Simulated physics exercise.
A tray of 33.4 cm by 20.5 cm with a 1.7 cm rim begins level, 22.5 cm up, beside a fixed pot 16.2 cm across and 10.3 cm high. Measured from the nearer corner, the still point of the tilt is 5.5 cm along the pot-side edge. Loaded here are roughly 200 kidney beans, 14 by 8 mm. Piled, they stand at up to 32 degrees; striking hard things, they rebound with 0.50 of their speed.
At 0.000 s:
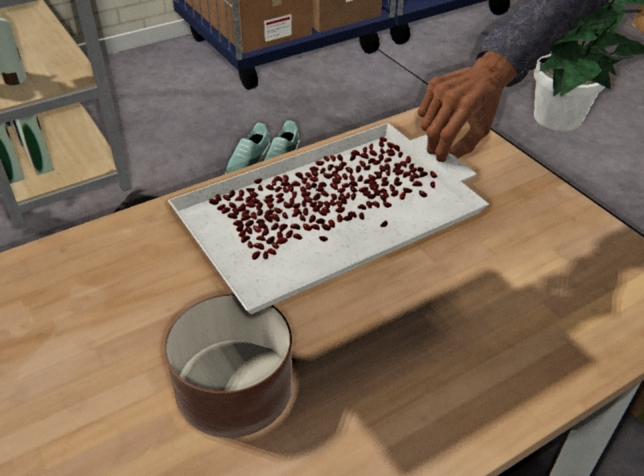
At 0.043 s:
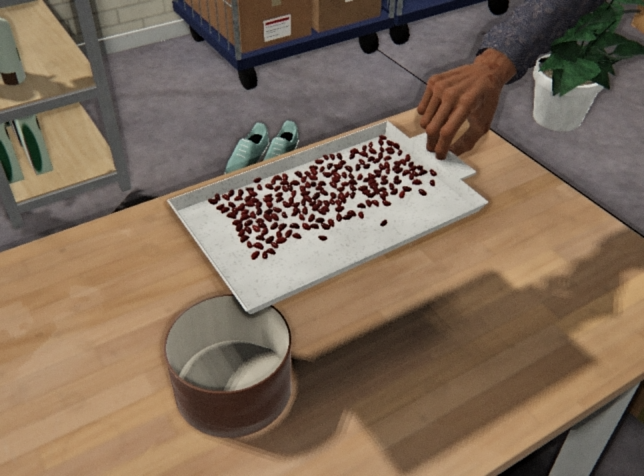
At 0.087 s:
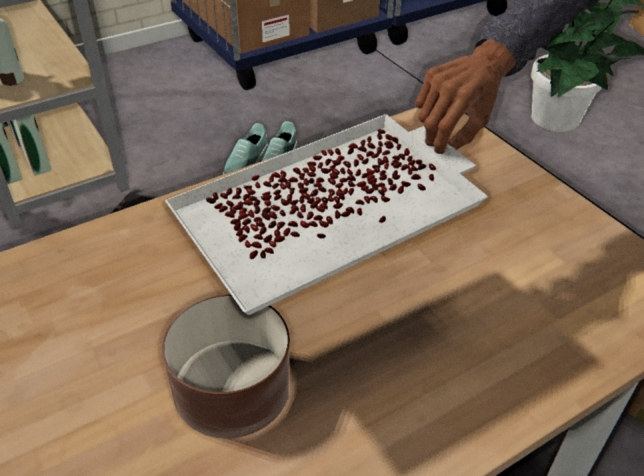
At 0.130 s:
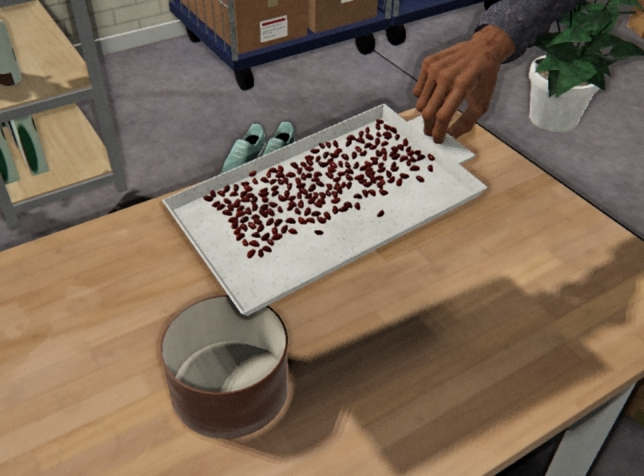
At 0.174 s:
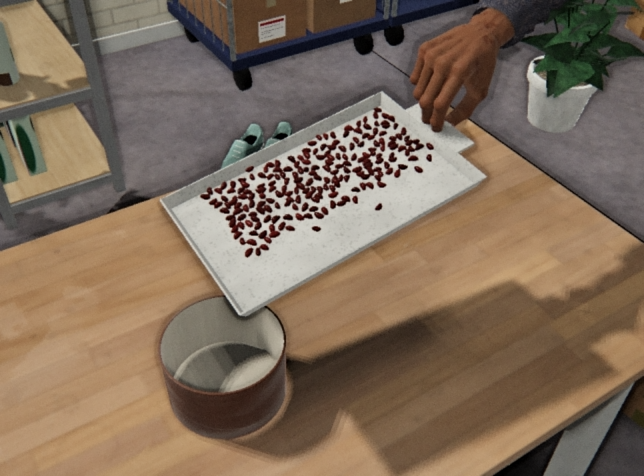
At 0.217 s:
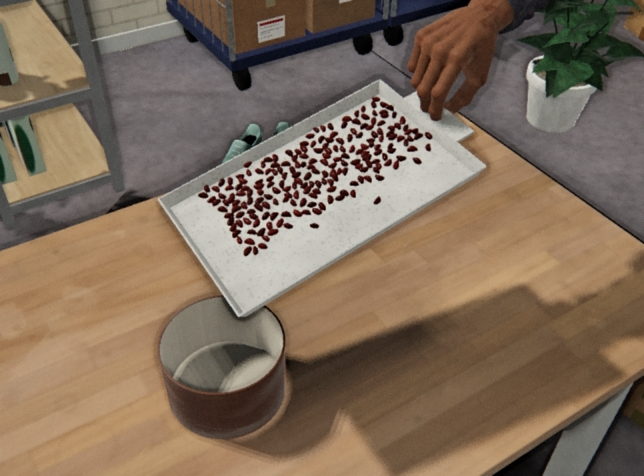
In a storeroom with a grey floor, seen from above at an angle, a light wooden table stands near a shelf, boxes on a blue trolley and a potted plant. A hand grips the right end of a pale tray scattered with dark red beans, behind a brown round pot. The hand steadily raises that end, tilting the tray toward its left front corner, while the view shifts very slightly.
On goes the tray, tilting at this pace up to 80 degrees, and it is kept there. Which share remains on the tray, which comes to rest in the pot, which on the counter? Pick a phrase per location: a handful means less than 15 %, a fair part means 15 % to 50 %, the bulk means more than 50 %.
Left on the tray: A handful, pot: A fair part, counter: The bulk.
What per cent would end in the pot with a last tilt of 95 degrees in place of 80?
I'd put it at close to 30 per cent.
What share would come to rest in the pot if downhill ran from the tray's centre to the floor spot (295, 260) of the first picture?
Estimate: Some 20 per cent.
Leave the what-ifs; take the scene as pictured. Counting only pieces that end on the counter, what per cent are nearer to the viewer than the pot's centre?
I'd put it at around 70 per cent.
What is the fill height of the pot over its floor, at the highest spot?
Top level: Approx. 1.0 cm.
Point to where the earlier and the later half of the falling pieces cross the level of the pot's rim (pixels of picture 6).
The first half passes near (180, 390) and the second half near (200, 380).
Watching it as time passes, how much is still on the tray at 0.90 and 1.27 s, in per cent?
Estimates: 35; 5.
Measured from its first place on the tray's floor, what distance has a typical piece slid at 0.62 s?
By then it sits near 9 cm from where it began.
After 0.62 s, tilt 45 degrees; the tray holds 100 %, the pot 0 %.
After 0.90 s, tilt 67 degrees; the tray holds 35 %, the pot 5 %.
After 1.27 s, tilt 80 degrees; the tray holds 5 %, the pot 25 %.
By 2.5 s all is still; tray 0 %, pot 30 %, counter 70 %.
